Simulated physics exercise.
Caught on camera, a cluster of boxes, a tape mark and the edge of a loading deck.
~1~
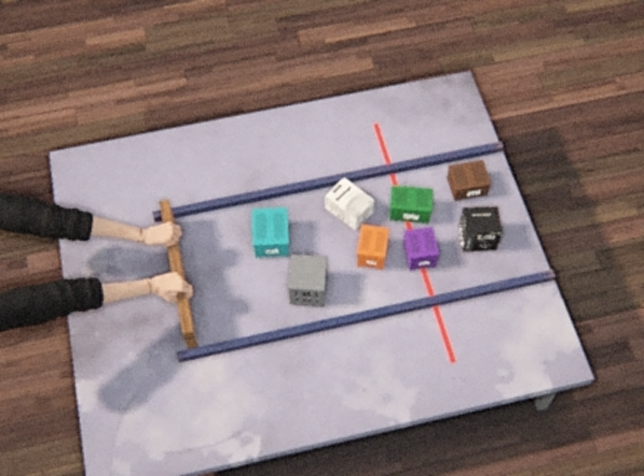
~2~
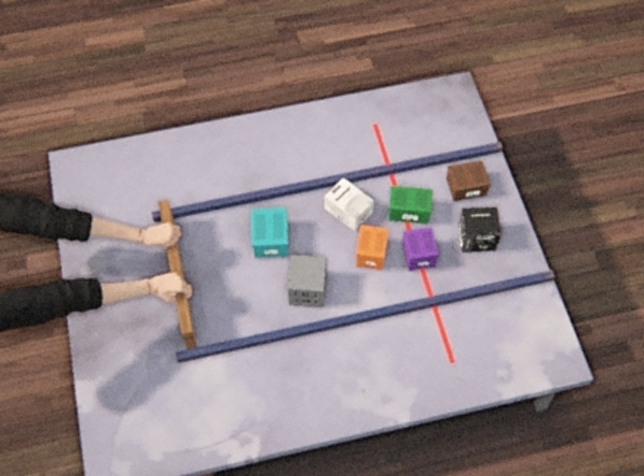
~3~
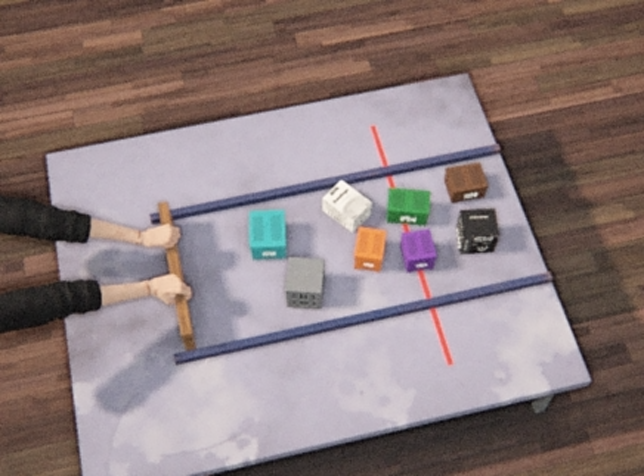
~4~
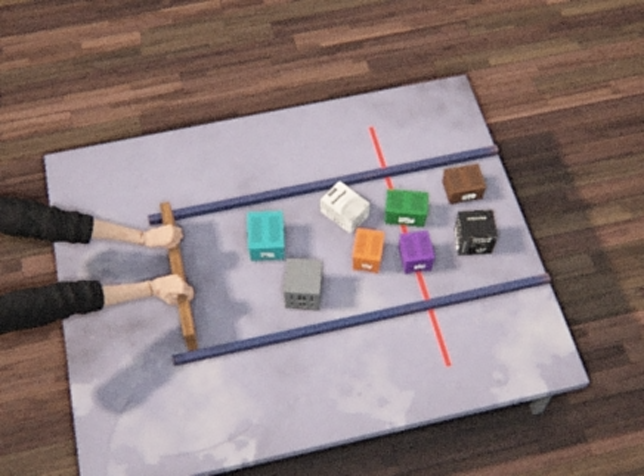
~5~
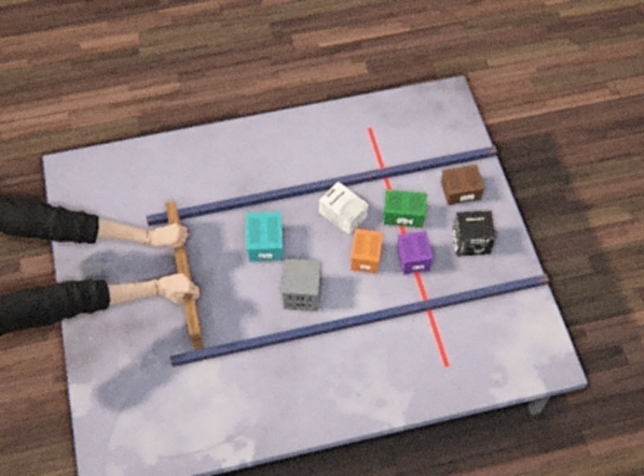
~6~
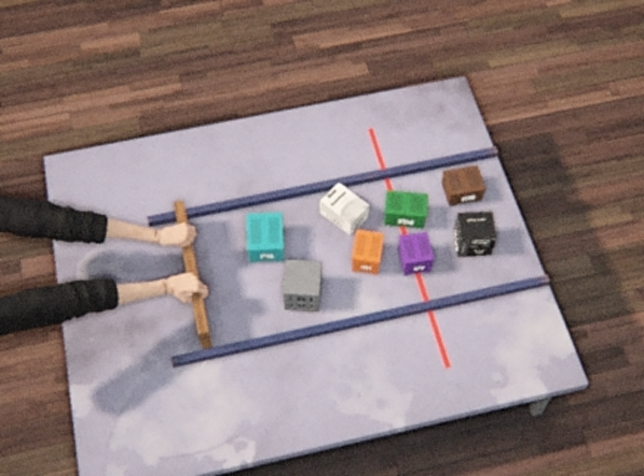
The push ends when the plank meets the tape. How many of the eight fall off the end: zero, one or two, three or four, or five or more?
As it turns out, the number that fall off is zero.
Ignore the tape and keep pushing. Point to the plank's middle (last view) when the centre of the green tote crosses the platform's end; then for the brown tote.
For the green tote at (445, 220), for the brown tote at (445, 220).
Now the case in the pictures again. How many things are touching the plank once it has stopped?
The number is 2.
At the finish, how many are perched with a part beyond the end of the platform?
It comes to 2.
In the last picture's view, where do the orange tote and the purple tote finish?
Near (455, 230) and (487, 241).
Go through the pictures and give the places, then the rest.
Brown tote (468, 181); black box (480, 229); green tote (411, 205); plank (178, 273); tape (412, 234), in the first picture.
Black box (479, 230); turquoise tote (270, 233), in the second picture.
Green tote (408, 207); grey crate (305, 283), in the third picture.
Brown tote (464, 185); purple tote (416, 253), in the fourth picture.
Black box (474, 233); plank (185, 275), in the fifth picture.
Brown tote (463, 186); black box (475, 234); green tote (406, 210); plank (193, 274); tape (407, 239), in the sixth picture.
A little later, none off yet; brown tote at rest near (463, 186); black box at rest near (475, 234); green tote at rest near (406, 210).
Next, none off yet; brown tote at rest near (463, 186); black box at rest near (475, 234); green tote shifted a little near (415, 210).
When it is over, the number that fall off is zero.
